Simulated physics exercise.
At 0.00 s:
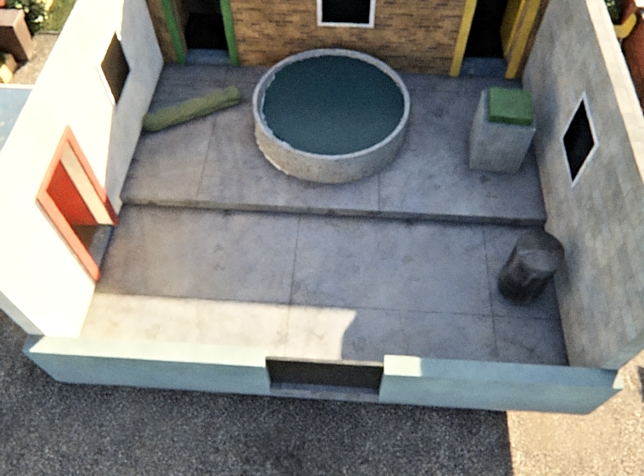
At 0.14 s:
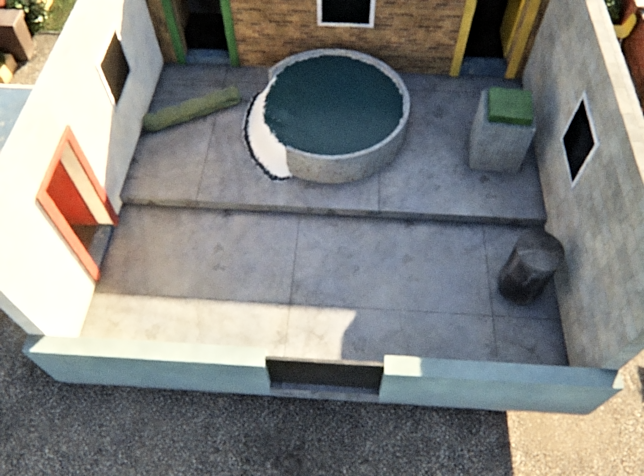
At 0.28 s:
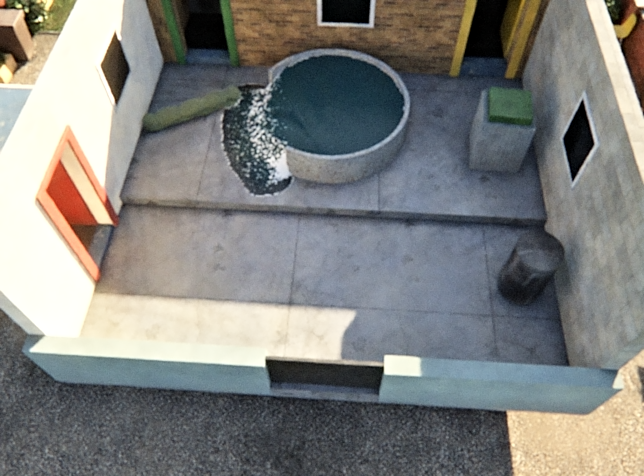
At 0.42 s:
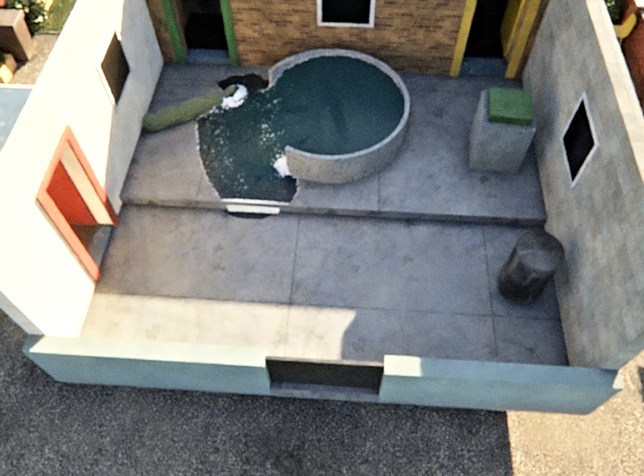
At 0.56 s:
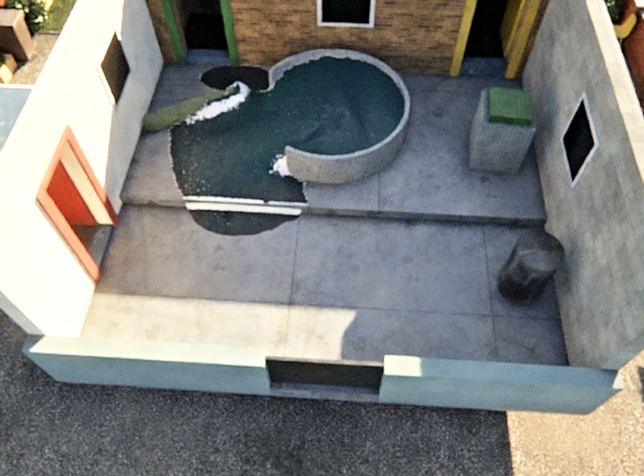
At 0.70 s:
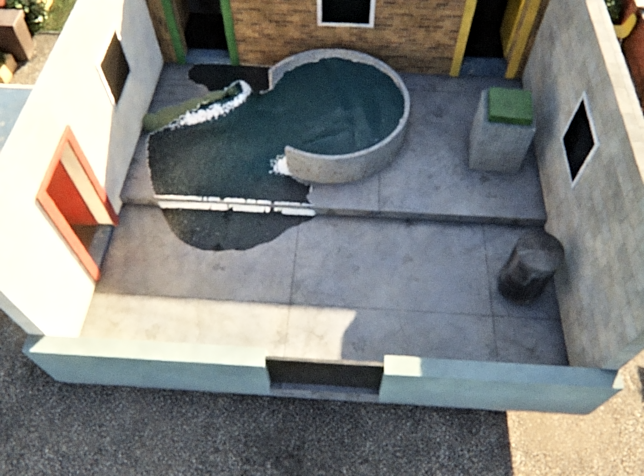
Dark water bursting from the left side of a round pool, spreading around sandbags and over a step onto the lower yard.
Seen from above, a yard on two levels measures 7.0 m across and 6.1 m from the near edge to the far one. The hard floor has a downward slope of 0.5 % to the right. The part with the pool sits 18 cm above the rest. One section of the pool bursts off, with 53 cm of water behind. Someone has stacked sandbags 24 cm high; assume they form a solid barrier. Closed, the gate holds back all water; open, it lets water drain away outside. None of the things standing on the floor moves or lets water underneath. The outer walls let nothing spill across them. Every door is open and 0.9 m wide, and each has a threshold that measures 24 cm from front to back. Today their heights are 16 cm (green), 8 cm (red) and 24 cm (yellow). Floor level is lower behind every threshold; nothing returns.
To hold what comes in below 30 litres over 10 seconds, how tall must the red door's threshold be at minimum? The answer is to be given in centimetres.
About 13.5 cm.
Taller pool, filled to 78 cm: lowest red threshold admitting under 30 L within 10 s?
Minimum height: Approx. 21 cm.
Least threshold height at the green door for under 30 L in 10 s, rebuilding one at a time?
At green, about 7.0 cm.
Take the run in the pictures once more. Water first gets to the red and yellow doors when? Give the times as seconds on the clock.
At red it's 1.1 s, at yellow it's 5.0 s.
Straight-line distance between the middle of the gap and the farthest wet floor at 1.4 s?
I make it some 3.8 m.
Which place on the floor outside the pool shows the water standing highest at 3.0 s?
Around pixel (89, 346).
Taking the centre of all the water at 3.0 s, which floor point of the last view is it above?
Near (231, 171).
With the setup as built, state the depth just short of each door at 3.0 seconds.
Depths, in cm - green: 8, red: 16, yellow: 0.
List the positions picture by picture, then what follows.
Still water, 53 cm deep, in the pool at (331, 103); the red door at (84, 213) is dry, in the first frame.
The gap is at (260, 128), the front 0.3 m out at (275, 178); the back of the pool holds 53 cm, in the second frame.
The gap is at (260, 130), the front 0.7 m out at (255, 191); the back of the pool holds 53 cm, in the third frame.
Water pours out at (260, 131) and has run 1.1 m, to (228, 201); about 7 cm deep outside, 53 cm at the back, in the fourth frame.
The gap is at (260, 131), the front 1.6 m out at (208, 224); the back of the pool holds 53 cm, in the fifth frame.
The front is at (183, 235), 2.0 m from the gap at (260, 131); 6.1 m2 of floor is wet, 53 cm left at the back; 1.1 m in a straight line remain to the red door at (84, 213), in the sixth frame.
After 1.4 s water covers 30 % of the floor, deepest (35 cm) near (133, 157); 13 cm at the red door, 0 litres in over its 8 cm threshold.
After 3.0 s water covers 35 % of the floor, deepest (43 cm) near (89, 346); 16 cm at the red door, 46 litres in over its 8 cm threshold.
After 10.0 s water covers 80 % of the floor, deepest (16 cm) near (418, 380); 8 cm at the red door, 94 litres in over its 8 cm threshold.
At the red door as built, the water arrived by 1.1 s and peaked near 18 cm at 2.6 s.
With a threshold of 12.5 cm, 37 litres would have come in within the 10 s; with 14.5 cm, 23 litres. So under 30 litres takes about 13.5 cm.
